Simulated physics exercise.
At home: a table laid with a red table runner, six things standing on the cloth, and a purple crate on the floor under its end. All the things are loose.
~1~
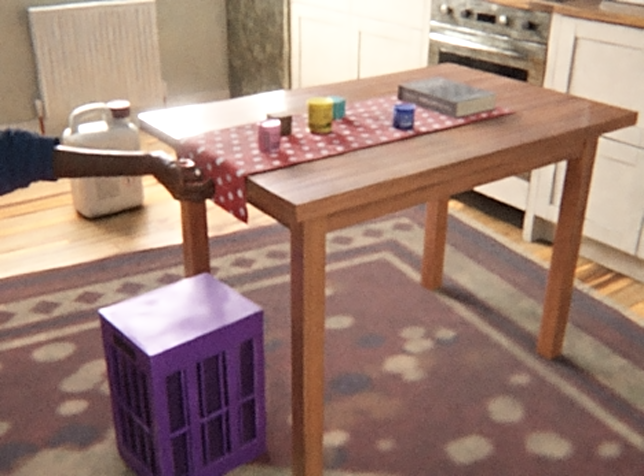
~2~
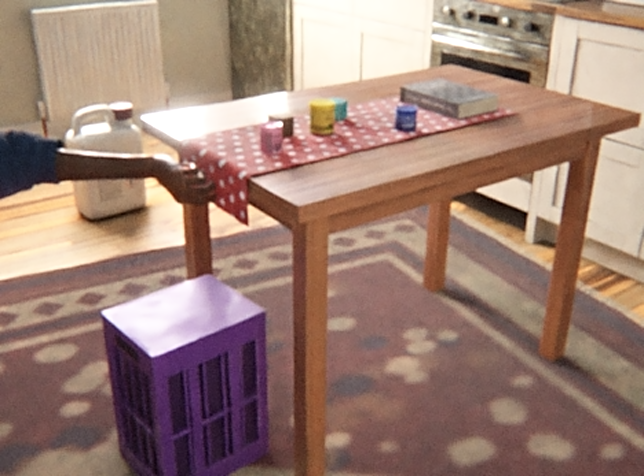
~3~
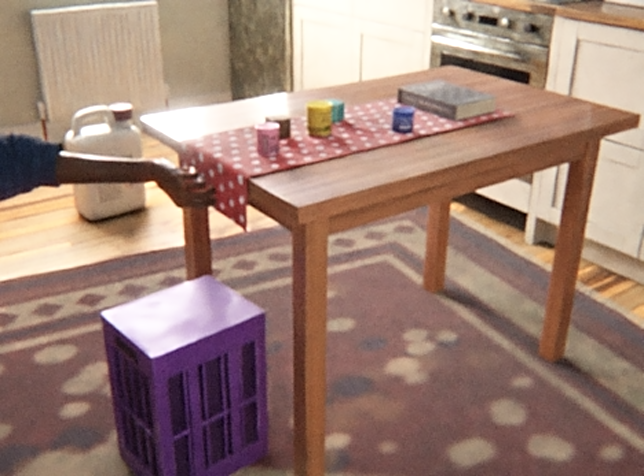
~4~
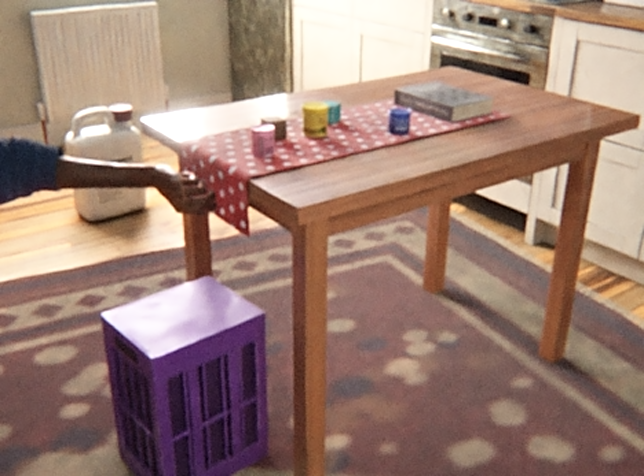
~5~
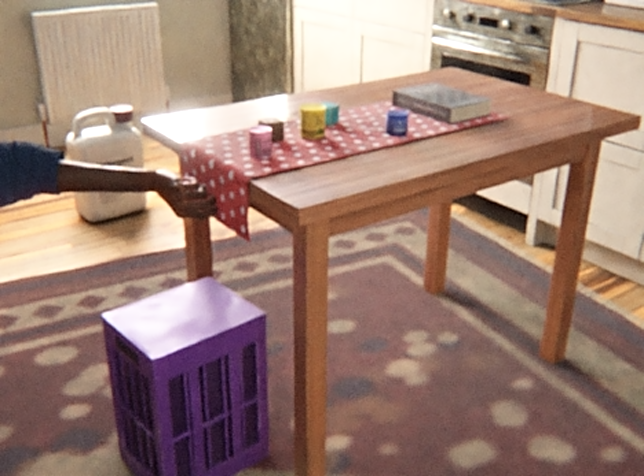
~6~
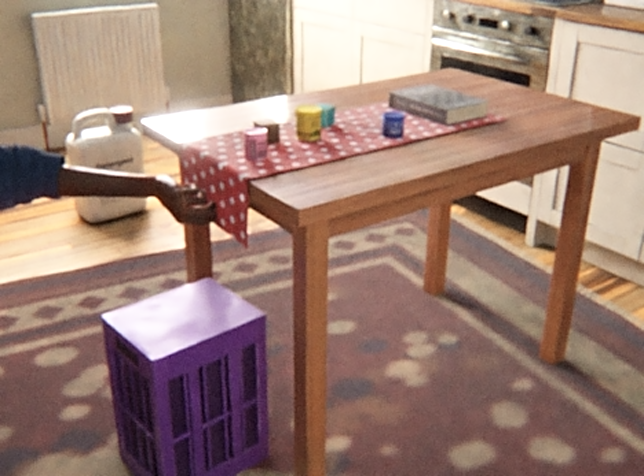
A hand at the left gripped the end of a red spotted runner on a wooden table and slowly drew it down a little above a purple crate, shifting the small pots and book slightly leftward.
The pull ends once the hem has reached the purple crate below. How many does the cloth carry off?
The count of fallen things is two.
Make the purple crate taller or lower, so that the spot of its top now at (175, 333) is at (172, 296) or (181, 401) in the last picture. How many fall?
Over the edge go 1 and 4.
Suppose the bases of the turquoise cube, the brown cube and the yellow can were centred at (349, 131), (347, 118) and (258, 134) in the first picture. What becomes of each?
The turquoise cube survives, the brown cube remains up, the yellow can goes over.
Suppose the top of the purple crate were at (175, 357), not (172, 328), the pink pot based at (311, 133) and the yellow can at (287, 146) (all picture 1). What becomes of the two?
The pink pot comes down, the yellow can comes down.
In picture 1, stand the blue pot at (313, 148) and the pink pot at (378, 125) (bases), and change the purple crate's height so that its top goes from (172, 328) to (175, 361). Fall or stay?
The blue pot falls, the pink pot survives.
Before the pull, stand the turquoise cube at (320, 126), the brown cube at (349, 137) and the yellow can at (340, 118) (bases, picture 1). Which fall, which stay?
The turquoise cube stays on, the brown cube remains up, the yellow can stays on.
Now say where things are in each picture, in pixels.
Hem (248, 225); pink pot (269, 122); brown cube (279, 113); yellow can (320, 101); turquoise cube (334, 99); blue pot (404, 107); top of the crate (173, 328), in the first picture.
Hem (250, 227); pink pot (271, 124), in the second picture.
Hem (246, 232); brown cube (278, 117), in the third picture.
Hem (250, 237); yellow can (315, 105); top of the crate (174, 332), in the fourth picture.
Hem (250, 242); turquoise cube (327, 105), in the fifth picture.
Hem (248, 248); pink pot (255, 131); brown cube (266, 121); yellow can (308, 108); turquoise cube (323, 107); blue pot (394, 114), in the sixth picture.
A little later, hem near (215, 249); all still up.
Next, hem near (216, 285); pink pot gone.
Later still, hem on the crate; pink pot and brown cube gone.
When it is over, hem on the crate; pink pot and brown cube gone. It carries off two.
